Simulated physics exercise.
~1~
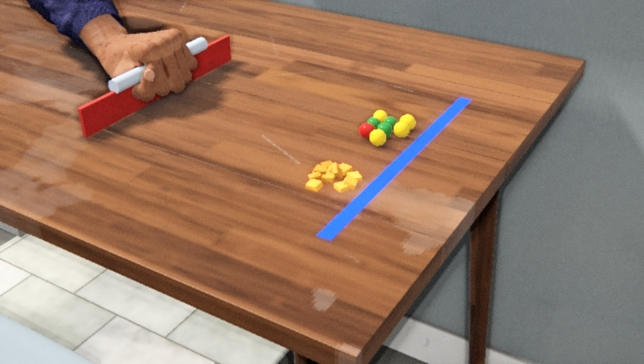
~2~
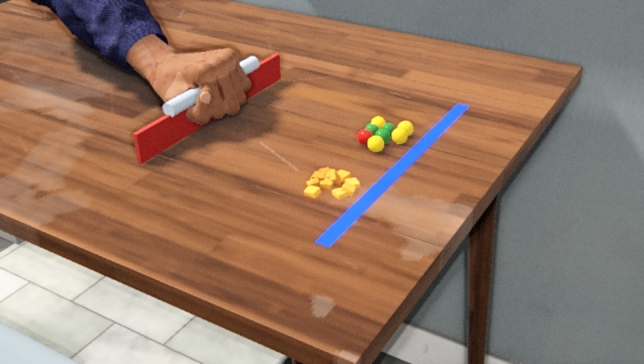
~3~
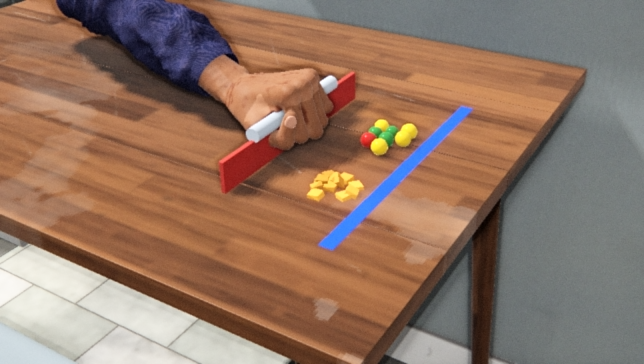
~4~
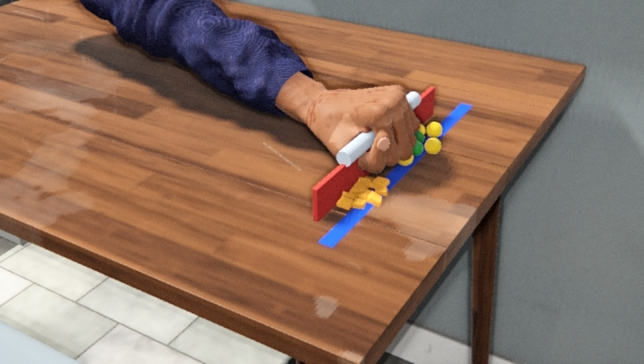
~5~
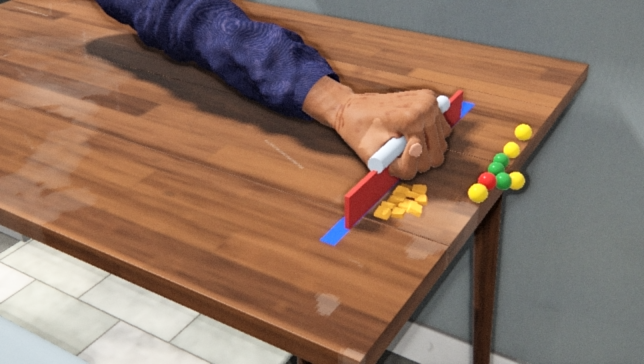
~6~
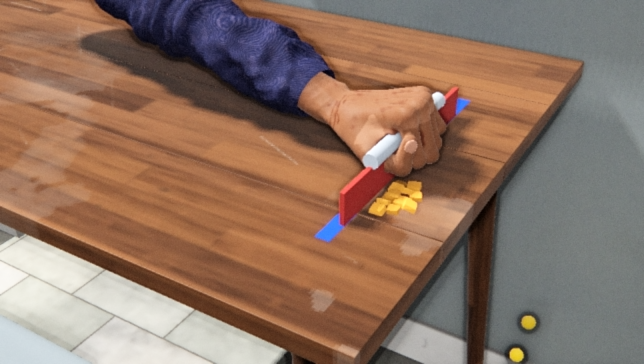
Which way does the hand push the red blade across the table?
The hand pushes the red blade to the right, toward the blue tape.
